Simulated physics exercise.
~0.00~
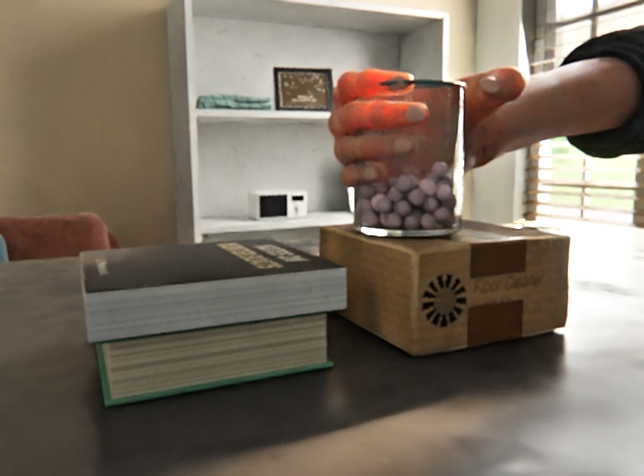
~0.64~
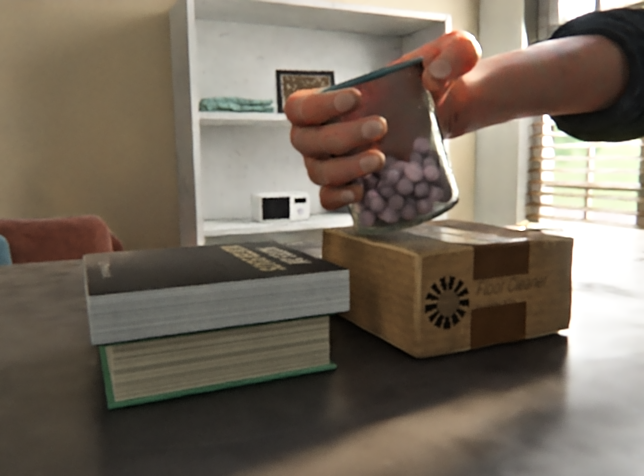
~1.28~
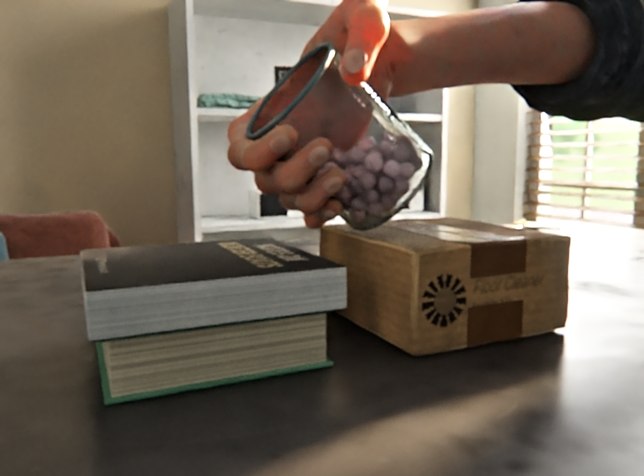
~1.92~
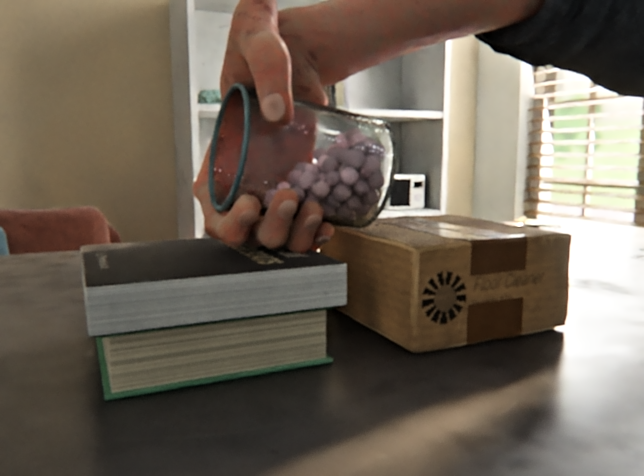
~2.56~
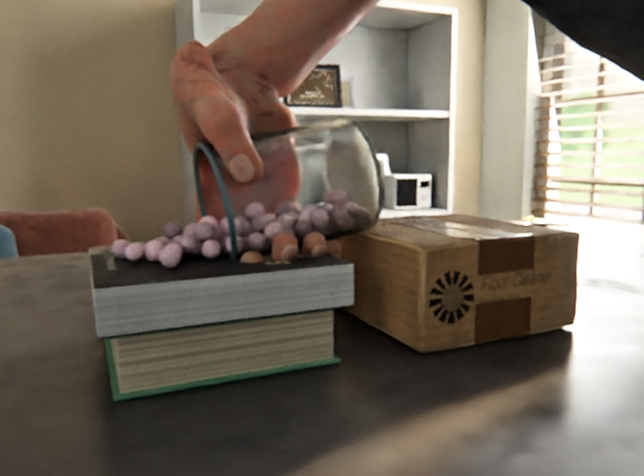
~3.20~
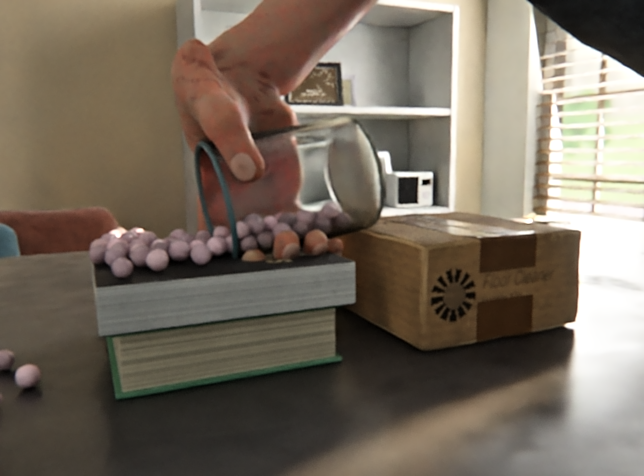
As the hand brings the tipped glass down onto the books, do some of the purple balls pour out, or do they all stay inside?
Some of them pour out. They spread over the top book and a few reach the table, while the rest are still in the glass.
